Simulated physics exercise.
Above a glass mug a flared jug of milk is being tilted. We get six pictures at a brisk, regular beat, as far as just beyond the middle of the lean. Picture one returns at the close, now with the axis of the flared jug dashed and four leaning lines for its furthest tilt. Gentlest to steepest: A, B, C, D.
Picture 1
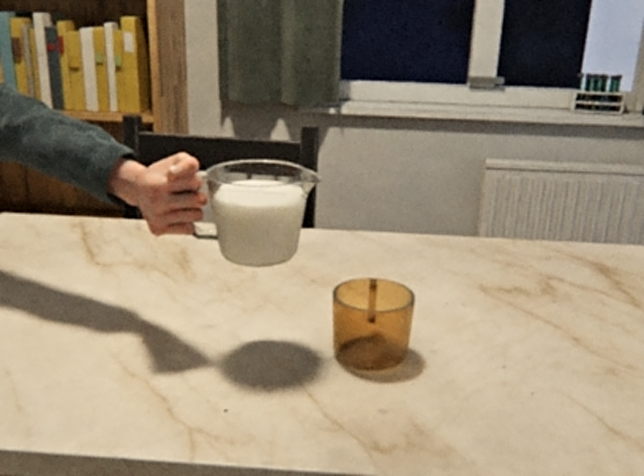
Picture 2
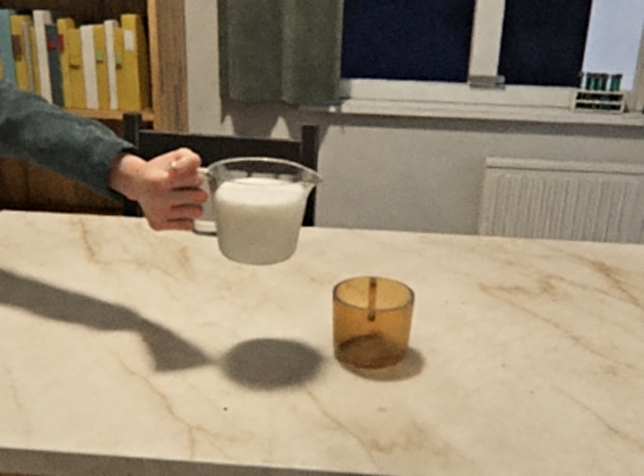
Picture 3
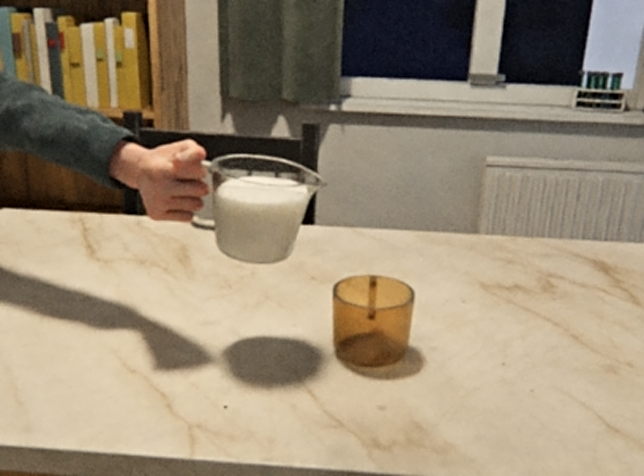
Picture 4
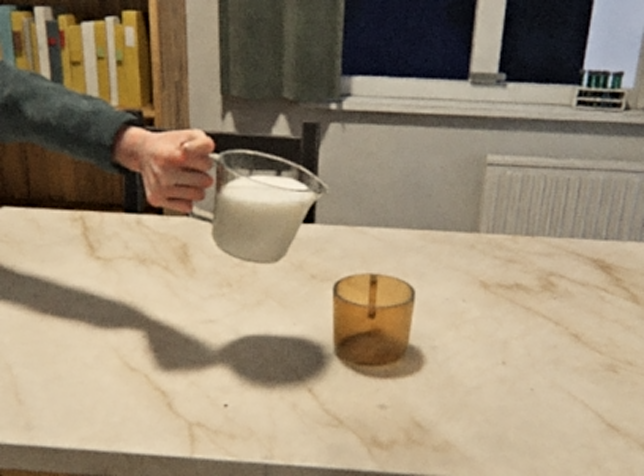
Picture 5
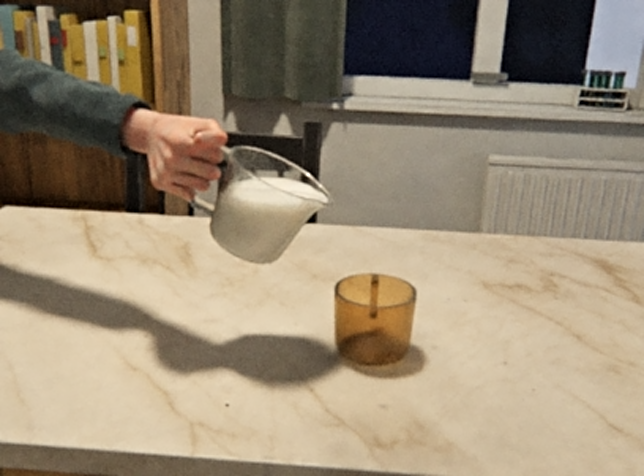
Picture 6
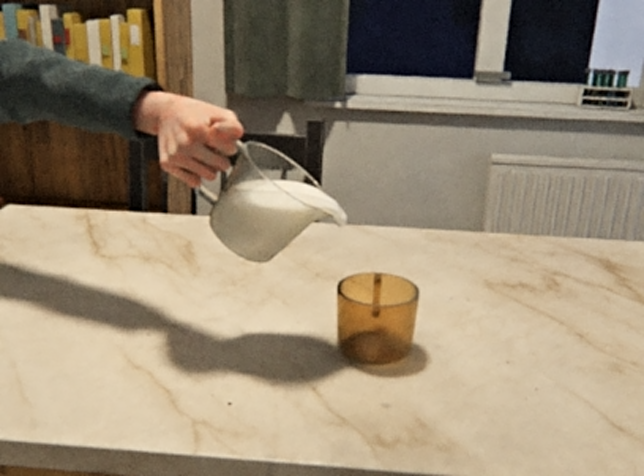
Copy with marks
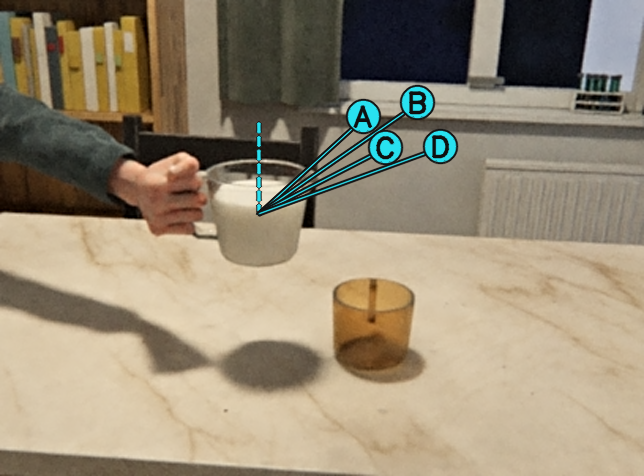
A flared glass jug of milk, held by a hand reaching in from the left, hung upright above an amber mug, then tilted steadily rightward until milk just slipped over its lip.
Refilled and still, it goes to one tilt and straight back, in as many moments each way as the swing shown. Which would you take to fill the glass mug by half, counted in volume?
Choose B.
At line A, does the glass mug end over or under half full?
Under.
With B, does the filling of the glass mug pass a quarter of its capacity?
Yes, it does.
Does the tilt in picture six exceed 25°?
Yes.
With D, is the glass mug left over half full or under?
Over half.
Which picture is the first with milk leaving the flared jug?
Picture 6.
In cyan, A at (351, 129); B at (404, 112); C at (371, 155); D at (424, 153).
Choosing A, the glass mug ends with about 34 % of what it can hold.
Choosing B, the glass mug ends with about 49 % of what it can hold.
Choosing C, the glass mug ends with about 64 % of what it can hold.
Choosing D, the glass mug ends with about 80 % of what it can hold.
